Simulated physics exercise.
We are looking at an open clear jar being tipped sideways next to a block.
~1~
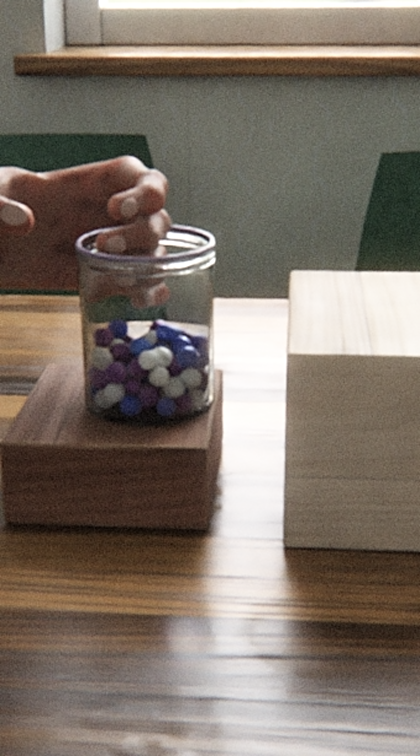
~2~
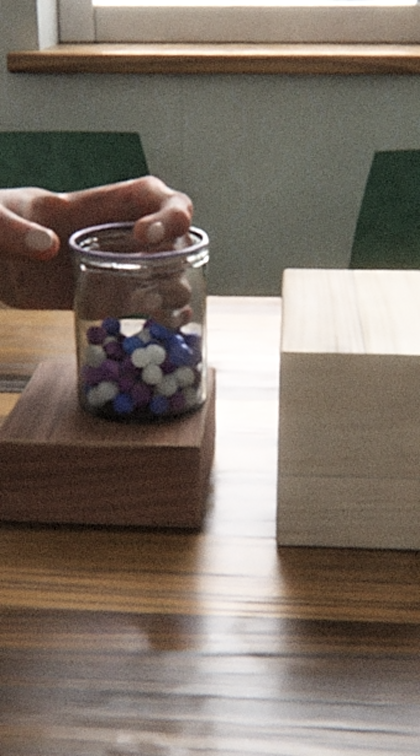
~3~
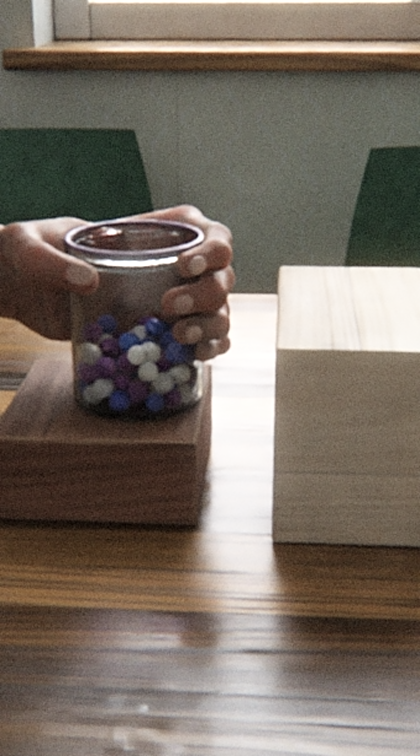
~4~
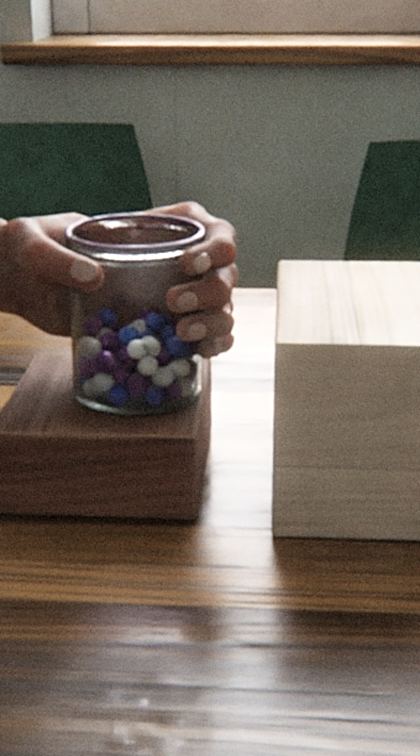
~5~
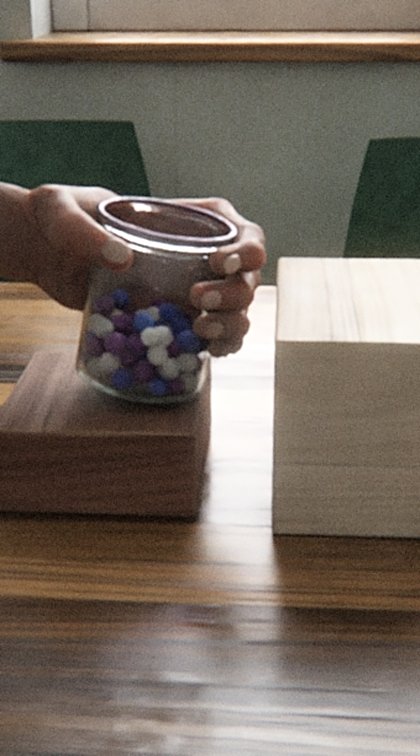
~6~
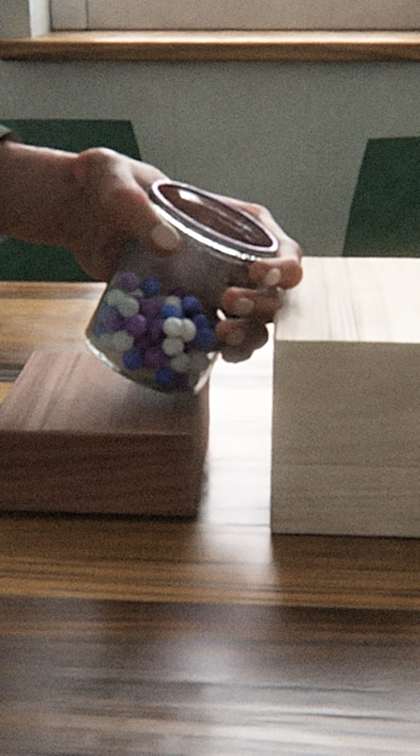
On a wooden table, a hand grips a jar of colourful beads and tilts it rightward.
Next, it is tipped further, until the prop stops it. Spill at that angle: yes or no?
No.
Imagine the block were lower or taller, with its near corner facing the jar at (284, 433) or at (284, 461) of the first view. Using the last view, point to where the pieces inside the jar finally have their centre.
(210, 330) and (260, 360), approximately.
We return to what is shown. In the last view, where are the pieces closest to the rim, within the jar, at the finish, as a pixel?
They come to rest at roughly (213, 307).
Then, 0.09 s on from there, the jar leans 32°; everything is still inside.
Then, 0.21 s on from there, the jar rests on the block at 34°; everything is still inside.
In the end, the jar rests on the block at 34°; everything is still inside.
